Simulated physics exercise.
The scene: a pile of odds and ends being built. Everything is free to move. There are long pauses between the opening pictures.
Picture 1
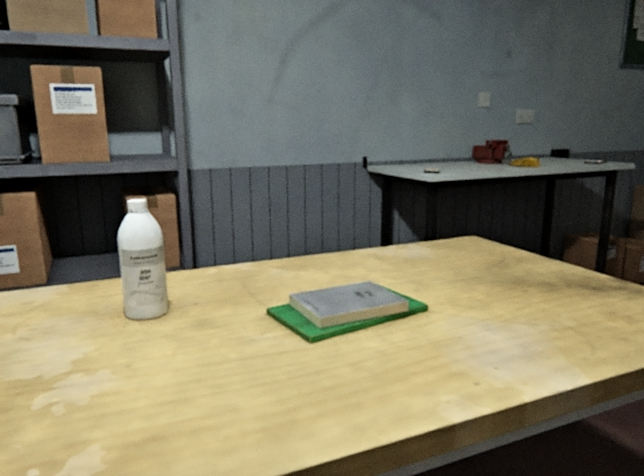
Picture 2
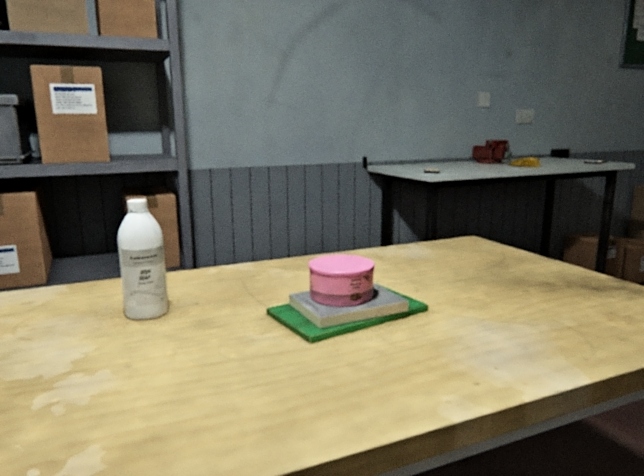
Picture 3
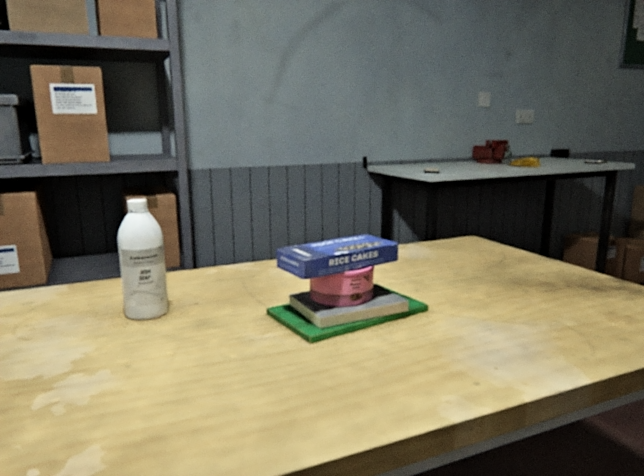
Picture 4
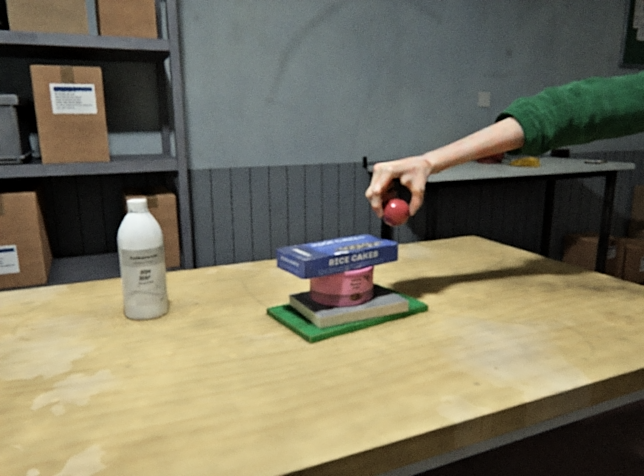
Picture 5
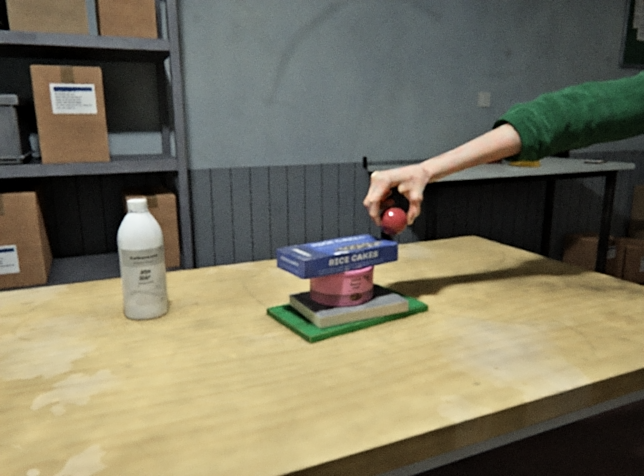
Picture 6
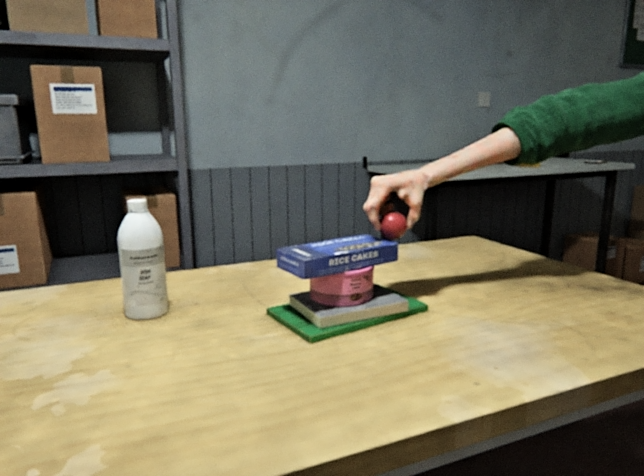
In a storeroom with shelves of boxes, a grey book lies on a green slab on a wooden table, beside a white bottle. A pink tub appears on the book, then a blue packet across the tub. A green-sleeved arm from the right lowers a red tomato slightly onto the packet's right end.
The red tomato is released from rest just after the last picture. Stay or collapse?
It gives way.
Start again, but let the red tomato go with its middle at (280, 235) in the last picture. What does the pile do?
Then it comes apart.
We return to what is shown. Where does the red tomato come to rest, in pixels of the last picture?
At about (421, 286).
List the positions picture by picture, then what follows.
The last thing is not in view yet, in the first picture.
The last thing is not in view yet; grey book (348, 302), in the second picture.
The last thing is not in view yet, in the third picture.
Coming down; red tomato (395, 212); pink tub (341, 279), in the fourth picture.
Coming down; red tomato (393, 221); white bottle (142, 258), in the fifth picture.
In place under the hand; red tomato (393, 225); blue packet (339, 255), in the sixth picture.
Then, 0.40 s later than the last frame, red tomato now fallen.
Then, 0.70 s later than the last frame, nothing new.
When it is over, fallen, red tomato; the other 5 as before. End places, in pixels of the last picture, red tomato near (421, 286). The pile loses its balance.
